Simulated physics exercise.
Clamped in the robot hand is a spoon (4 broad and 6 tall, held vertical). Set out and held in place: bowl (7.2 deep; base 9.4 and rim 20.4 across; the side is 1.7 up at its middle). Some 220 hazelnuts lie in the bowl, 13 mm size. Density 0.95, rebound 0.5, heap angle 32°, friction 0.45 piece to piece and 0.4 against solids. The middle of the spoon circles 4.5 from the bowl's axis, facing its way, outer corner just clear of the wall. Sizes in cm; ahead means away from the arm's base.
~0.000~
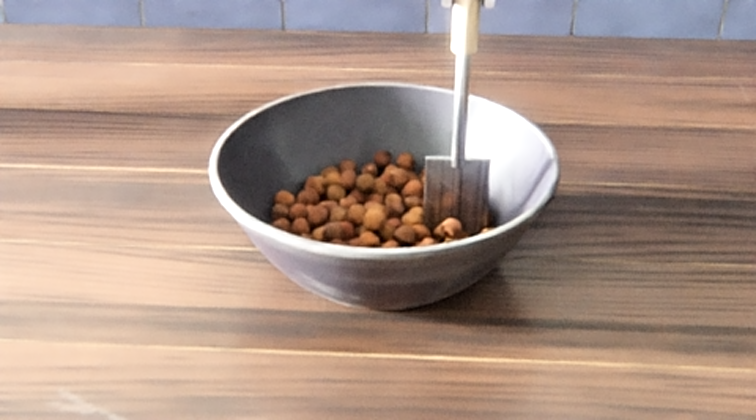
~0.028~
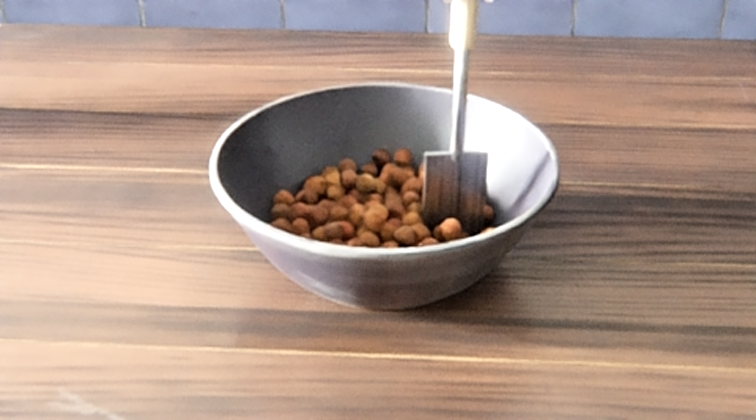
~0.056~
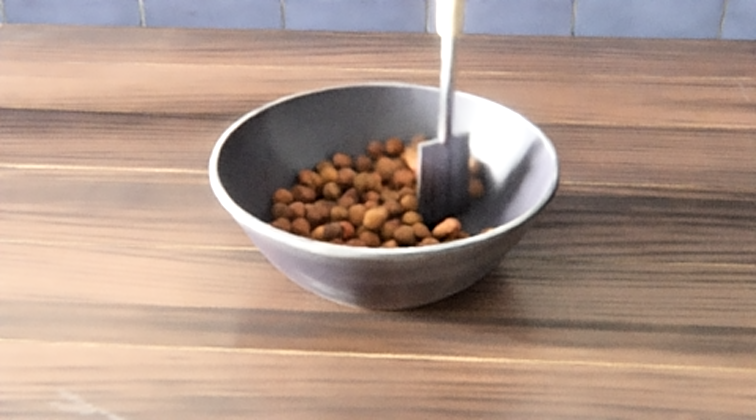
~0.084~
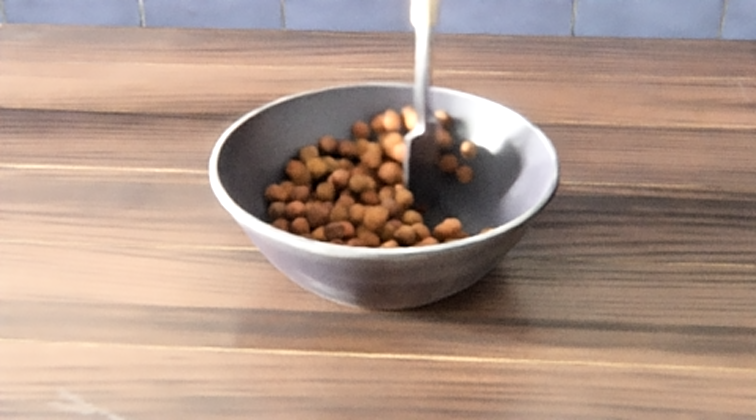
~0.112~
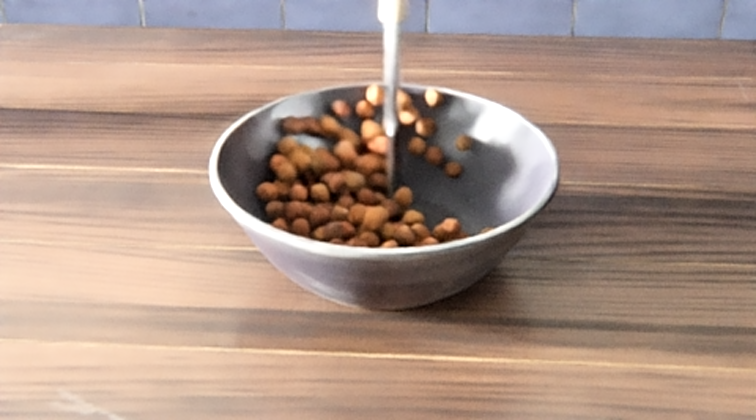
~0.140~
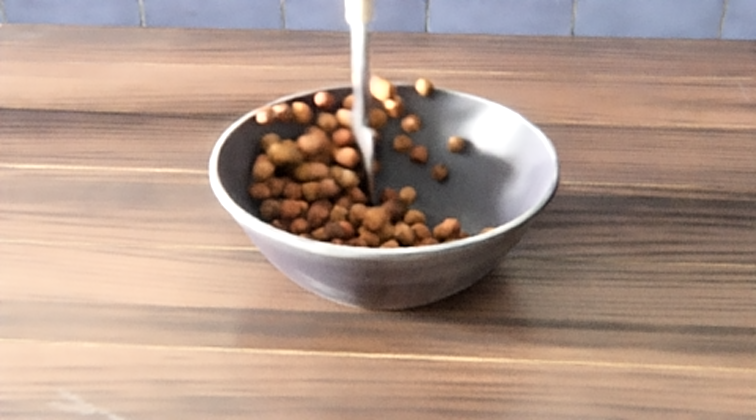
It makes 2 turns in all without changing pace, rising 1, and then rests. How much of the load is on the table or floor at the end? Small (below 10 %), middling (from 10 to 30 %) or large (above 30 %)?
On the table or floor the share is middling, from 10 to 30 %.
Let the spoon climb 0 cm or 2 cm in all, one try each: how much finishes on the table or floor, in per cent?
About 20 and 15 per cent.
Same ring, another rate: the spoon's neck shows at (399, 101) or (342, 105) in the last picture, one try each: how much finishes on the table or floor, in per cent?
Some 0 and 30 per cent.
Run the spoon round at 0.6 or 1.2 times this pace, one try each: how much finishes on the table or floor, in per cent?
About 0 and 25 per cent.
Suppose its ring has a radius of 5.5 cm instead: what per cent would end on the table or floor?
Then about 25 per cent.
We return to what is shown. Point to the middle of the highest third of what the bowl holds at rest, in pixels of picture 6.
Near (451, 186).
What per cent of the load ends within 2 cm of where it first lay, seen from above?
Roughly 5 per cent.
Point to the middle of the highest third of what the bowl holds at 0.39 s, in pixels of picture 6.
At about (482, 218).
After 0.39 s, 348° round, highest piece 9 above the table; 196 in the bowl, 10 on the table or floor, 9 in flight or on the tool.
After 0.64 s, 223° round, highest piece 8 above the table; 189 in the bowl, 24 on the table or floor, 2 in flight or on the tool.
After 0.97 s, 0° round, highest piece 7 above the table; 183 in the bowl, 30 on the table or floor, 2 in flight or on the tool.
After 1.67 s, 0° round, highest piece 6 above the table; 183 in the bowl, 32 on the table or floor.
In the end, 183 in the bowl, 32 on the table or floor. That is 15 % on the table or floor.
